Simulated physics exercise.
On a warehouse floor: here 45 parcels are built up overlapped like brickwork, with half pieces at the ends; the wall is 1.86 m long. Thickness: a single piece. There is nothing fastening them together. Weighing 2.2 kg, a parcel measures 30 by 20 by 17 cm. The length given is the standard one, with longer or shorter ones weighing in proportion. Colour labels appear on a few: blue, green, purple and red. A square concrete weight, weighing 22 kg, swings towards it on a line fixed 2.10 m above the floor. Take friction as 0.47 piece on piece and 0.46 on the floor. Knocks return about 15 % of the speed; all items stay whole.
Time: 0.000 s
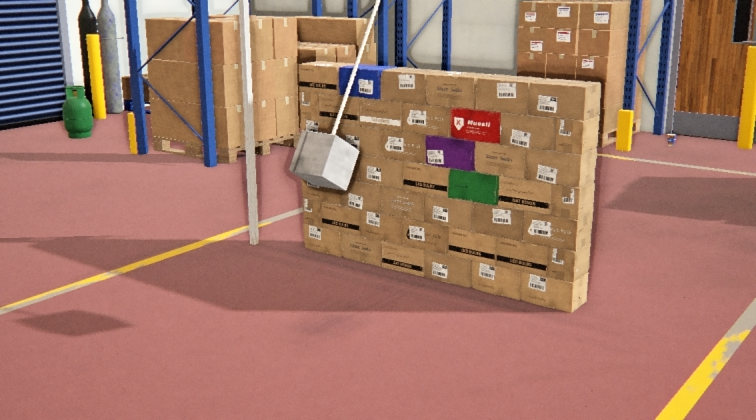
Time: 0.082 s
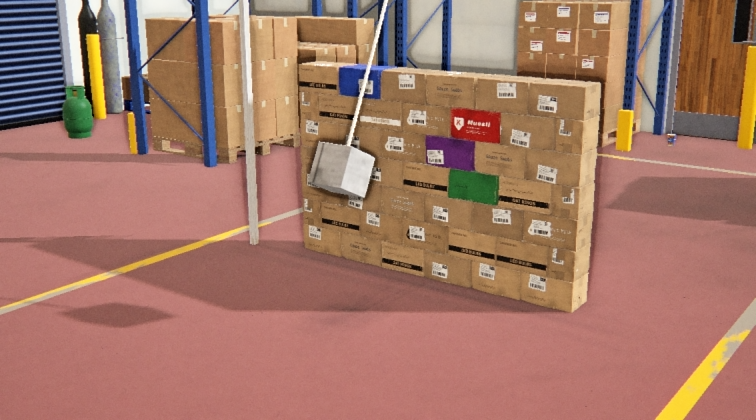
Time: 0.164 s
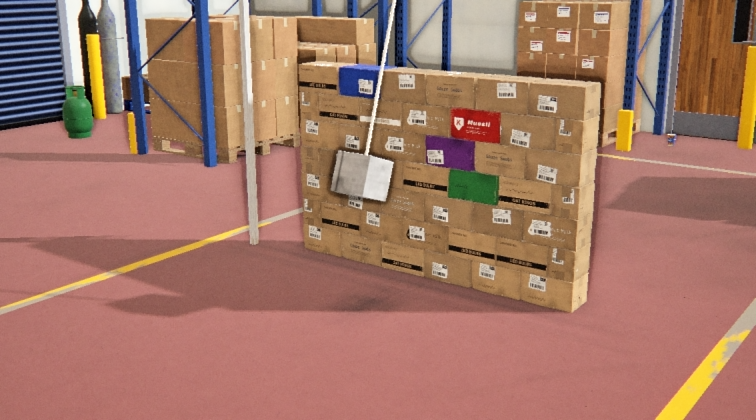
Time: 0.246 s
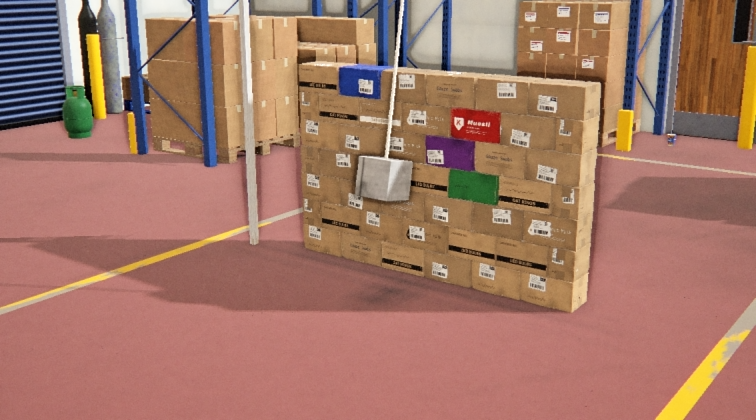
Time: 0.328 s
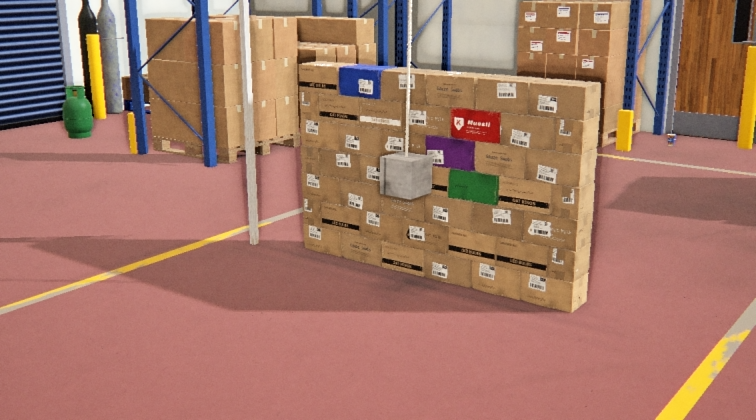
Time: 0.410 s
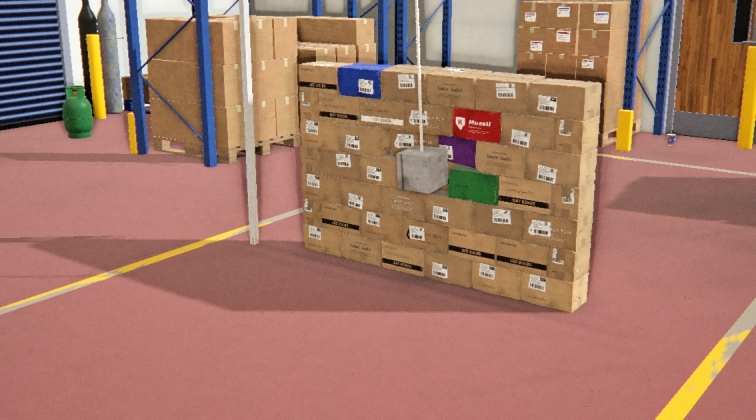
At first, a pale block on a slanting line hangs in front of the left part of a wall of stacked cardboard boxes. It swings rightward across the wall as the line straightens, and then the purple box beside it shifts slightly, while the stack stays standing.
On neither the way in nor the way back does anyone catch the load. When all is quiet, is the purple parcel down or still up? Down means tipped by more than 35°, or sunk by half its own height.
Once things settle, the purple parcel ends up down.
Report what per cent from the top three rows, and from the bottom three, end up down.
From above it's 20%, from below it's 0%.
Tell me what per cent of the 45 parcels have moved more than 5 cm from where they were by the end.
10 percent of them have shifted.
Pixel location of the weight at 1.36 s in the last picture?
Roughly at pixel (443, 154).
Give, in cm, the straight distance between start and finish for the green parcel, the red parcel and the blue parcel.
Roughly green 0 cm, red 0 cm, blue 0 cm.
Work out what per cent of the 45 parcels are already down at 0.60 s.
By then 0 %.
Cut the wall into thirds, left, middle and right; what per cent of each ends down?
0, 30 and 0 per cent, from left to right.
By 0.60 s, line 16° past plumb; 1 of the 45 parcels down; purple parcel tilted 17°, 51 mm lower; red parcel moved 34 mm.
By 1.36 s, line 14° past plumb; 4 of the 45 parcels down; purple parcel 68 cm lower; blue parcel tilted 3°.
When it is over (3.0 s), line 8° past plumb; 4 of the 45 parcels down; purple parcel 68 cm lower; blue parcel tilted 3°; red parcel moved 32 mm. In pixels of the last frame, middles, purple parcel near (542, 255), blue parcel near (370, 80).
